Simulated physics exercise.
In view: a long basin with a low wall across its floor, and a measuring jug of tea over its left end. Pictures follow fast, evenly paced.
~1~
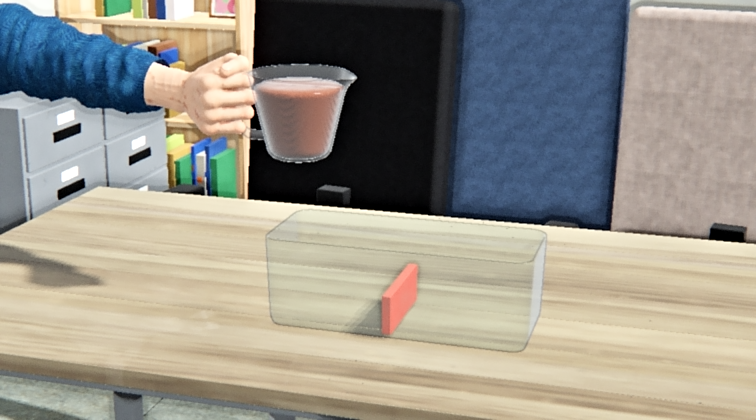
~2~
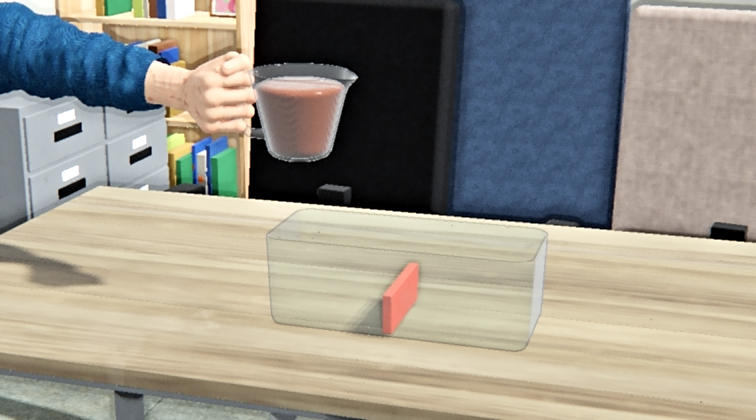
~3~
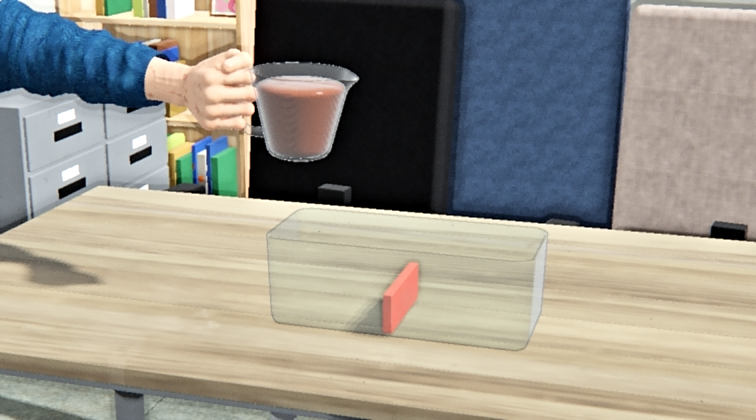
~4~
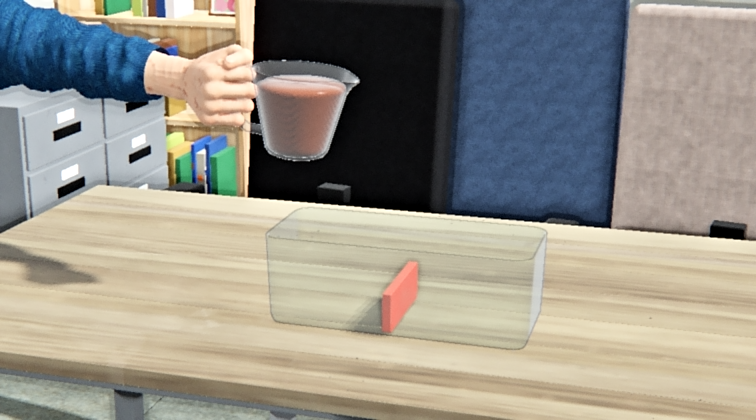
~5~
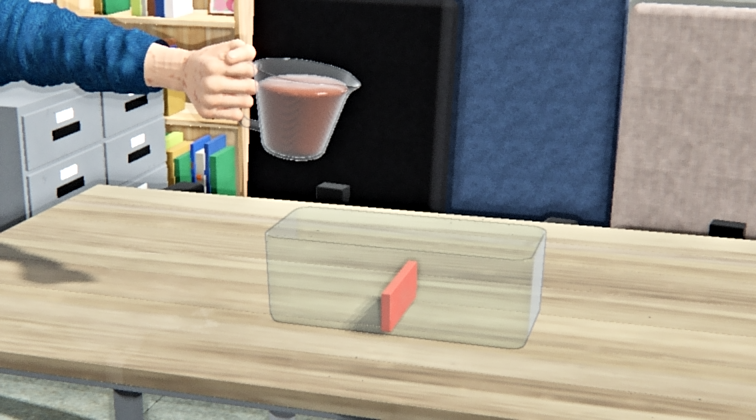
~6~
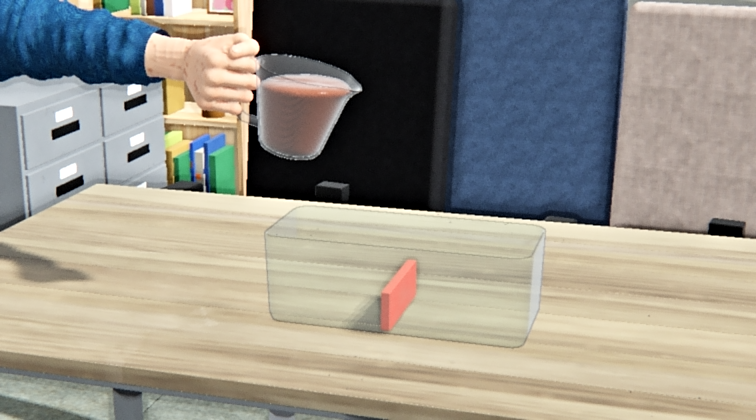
A hand in a blue knitted sleeve holds a clear measuring jug of reddish-brown tea above the left end of a long, see-through basin with a low red wall across its floor. The basin sits on a pale wooden table, seen from slightly above in a room with grey filing cabinets, bookshelves and black, blue and beige panels behind. The hand gradually tilts the jug slightly rightward, while the basin stays still.
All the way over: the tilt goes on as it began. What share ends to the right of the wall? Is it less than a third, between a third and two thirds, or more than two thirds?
Between a third and two thirds.
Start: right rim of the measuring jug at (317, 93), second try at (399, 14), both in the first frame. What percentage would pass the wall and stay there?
5 % and 90 %.
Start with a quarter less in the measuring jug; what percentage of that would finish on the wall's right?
Some 35 per cent.
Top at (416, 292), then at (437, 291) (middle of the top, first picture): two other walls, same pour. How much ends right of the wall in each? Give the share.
In order, near 30 and 5 in a hundred.
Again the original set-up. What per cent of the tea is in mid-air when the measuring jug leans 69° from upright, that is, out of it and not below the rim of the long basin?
It comes to 25 per cent or so.
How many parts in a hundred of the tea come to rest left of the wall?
Roughly 45 in a hundred.
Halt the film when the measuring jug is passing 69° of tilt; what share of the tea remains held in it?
About 65 % remains.
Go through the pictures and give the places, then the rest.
Tilt 0°; pouring edge (355, 78); surface from (259, 83) to (345, 88); the long basin's rim runs from (282, 224) to (540, 249); the wall's top is at (400, 281), in the first picture.
Tilt 1°; pouring edge (356, 77); surface from (260, 82) to (346, 88), in the second picture.
Tilt 2°; pouring edge (358, 79); surface from (261, 80) to (345, 87), in the third picture.
Tilt 5°; pouring edge (359, 81); surface from (261, 80) to (346, 87), in the fourth picture.
Tilt 9°; pouring edge (360, 85); surface from (263, 79) to (349, 88), in the fifth picture.
Tilt 14°; pouring edge (361, 90); surface from (264, 79) to (353, 88), in the sixth picture.
A moment on, the tilt is 69° and 64 per cent is still to pour, 1 is left of the wall and 10 right of it.
Next, the tilt is 96° and 12 per cent is still to pour, 21 is left of the wall and 51 right of it.
Then the tilt is 98° and 0 per cent is still to pour, 43 is left of the wall and 55 right of it.
Later the tilt is 98° and 0 per cent is still to pour, 44 is left of the wall and 55 right of it.
In the end 44 per cent lies left of the wall, 55 right of it and 1 outside.
